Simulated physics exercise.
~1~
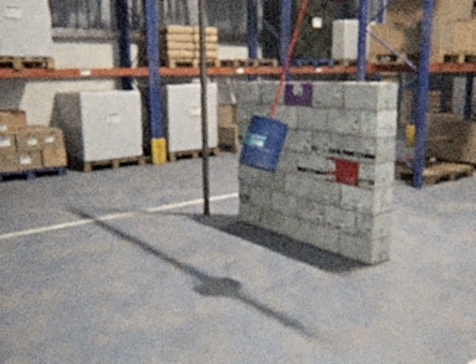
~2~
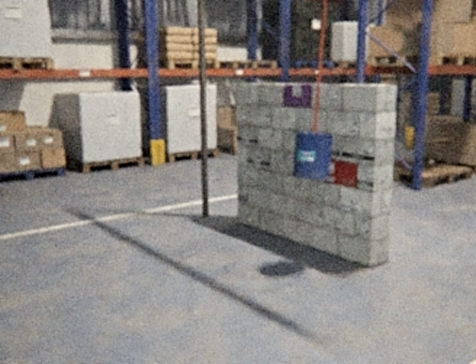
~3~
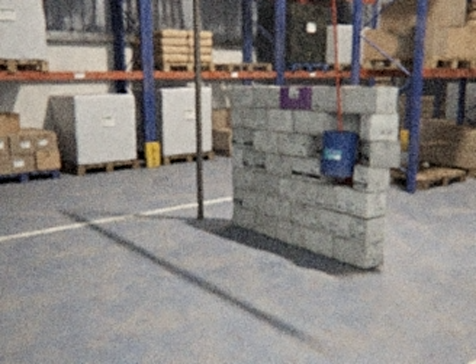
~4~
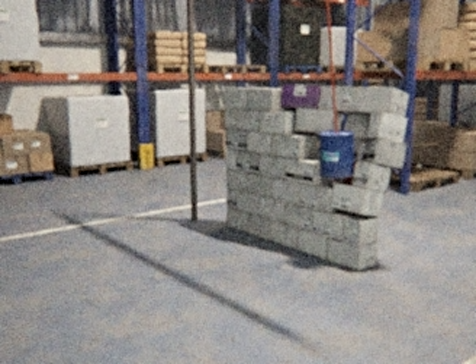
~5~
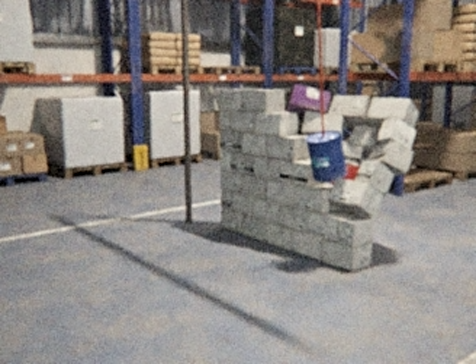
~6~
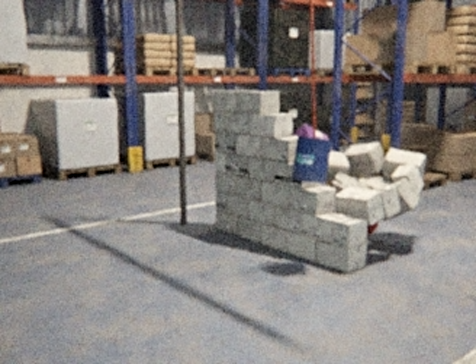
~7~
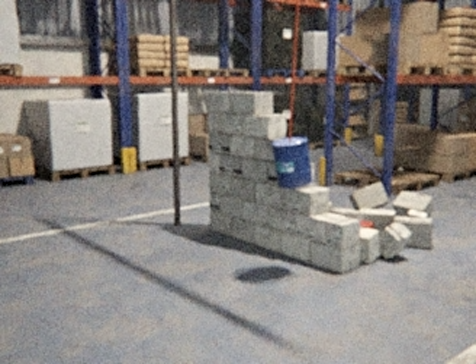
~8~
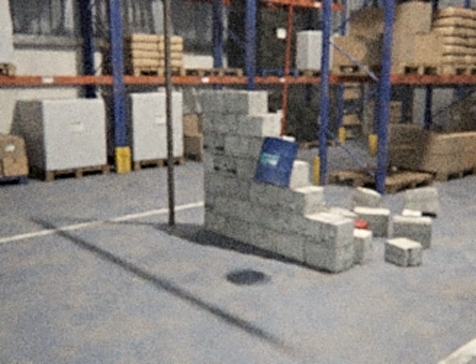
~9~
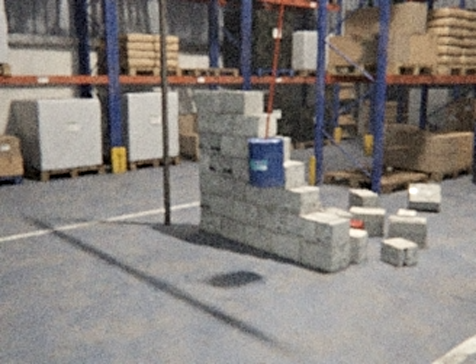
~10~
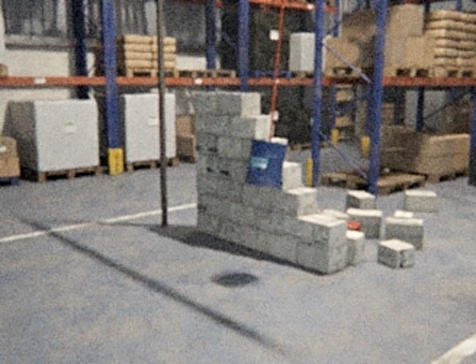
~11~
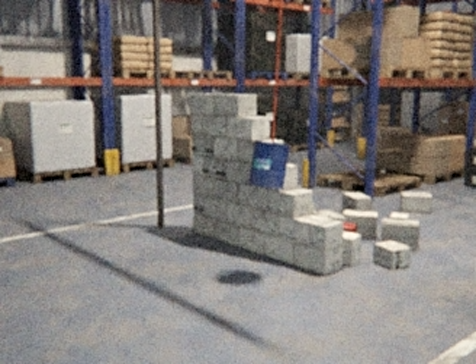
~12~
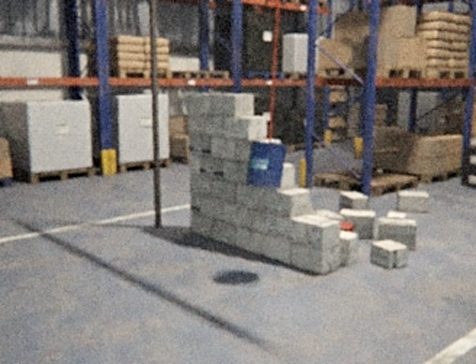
In a warehouse with blue and orange racking, seen from the front at a slight angle, a wall of pale grey blocks stands on the concrete floor, with a purple block in its top row and a red one toward the right. A blue drum hanging on a red line swings rightward into the wall. The upper right part leans away, then breaks up and tumbles down, and the purple block tips and drops from view. The drum drifts back left as the view pans slightly right. Finally it hangs almost still beside the stepped remains, with loose blocks and the red one lying on the right.
